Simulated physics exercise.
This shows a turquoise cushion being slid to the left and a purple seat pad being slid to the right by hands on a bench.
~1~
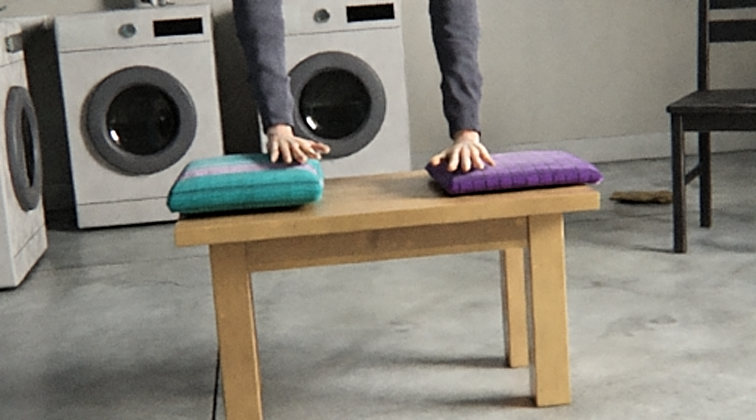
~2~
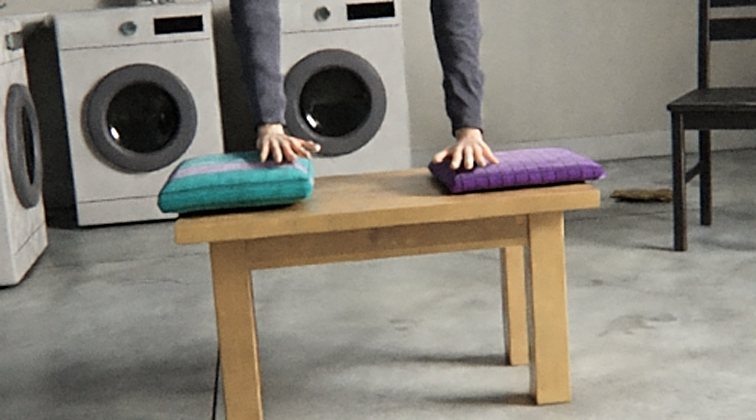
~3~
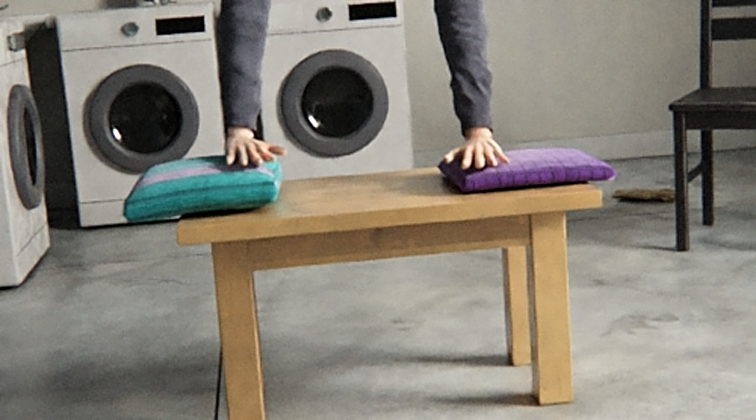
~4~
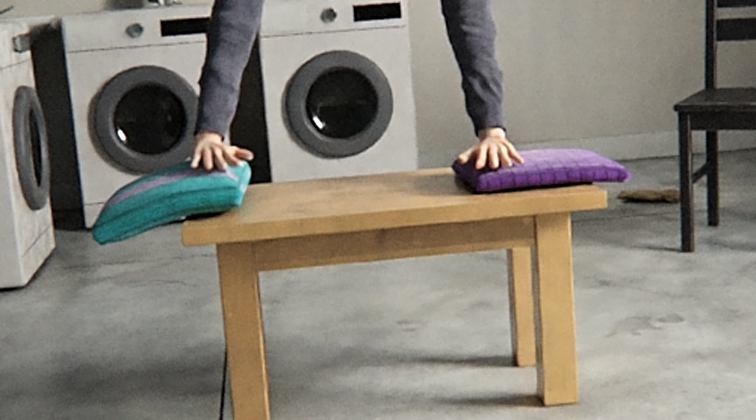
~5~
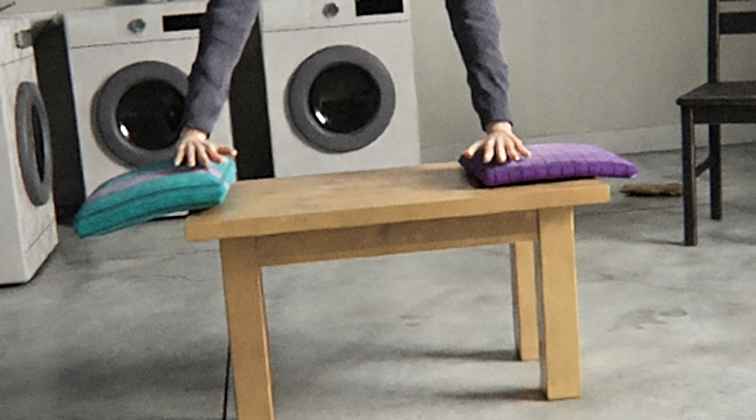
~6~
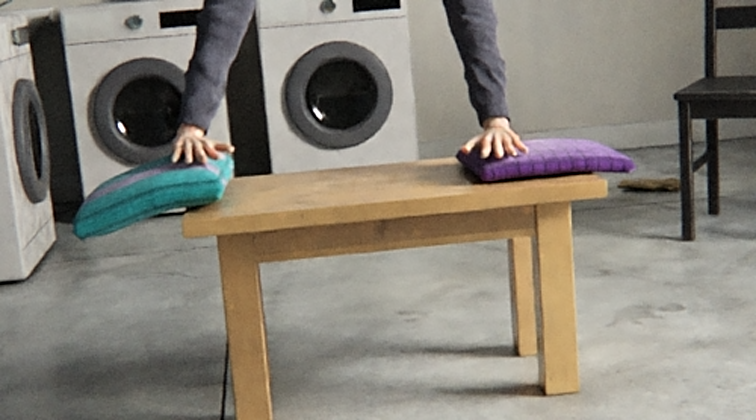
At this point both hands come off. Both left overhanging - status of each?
Status: Turquoise cushion fallen off; purple seat pad still on.
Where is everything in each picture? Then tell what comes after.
Cushion tip (175, 196); seat pad tip (589, 171), in the first picture.
Cushion tip (166, 197); seat pad tip (592, 168), in the second picture.
Cushion tip (132, 205); seat pad tip (602, 169), in the third picture.
Cushion tip (104, 228); seat pad tip (616, 171), in the fourth picture.
Cushion tip (85, 221); seat pad tip (624, 167), in the fifth picture.
Cushion tip (85, 223), well over half past the edge; seat pad tip (621, 162), about a third past the edge, in the sixth picture.
Then, 0.24 s on from there, cushion tipping outwards near (152, 223); seat pad as it was left.
Then, 0.50 s on from there, cushion on the floor near (138, 350); seat pad as it was left.
Then, 0.74 s on from there, cushion on the floor near (84, 396); seat pad as it was left.
In the end, cushion on the floor near (78, 389); seat pad as it was left. The turquoise cushion tips over and falls and the purple seat pad holds its place.
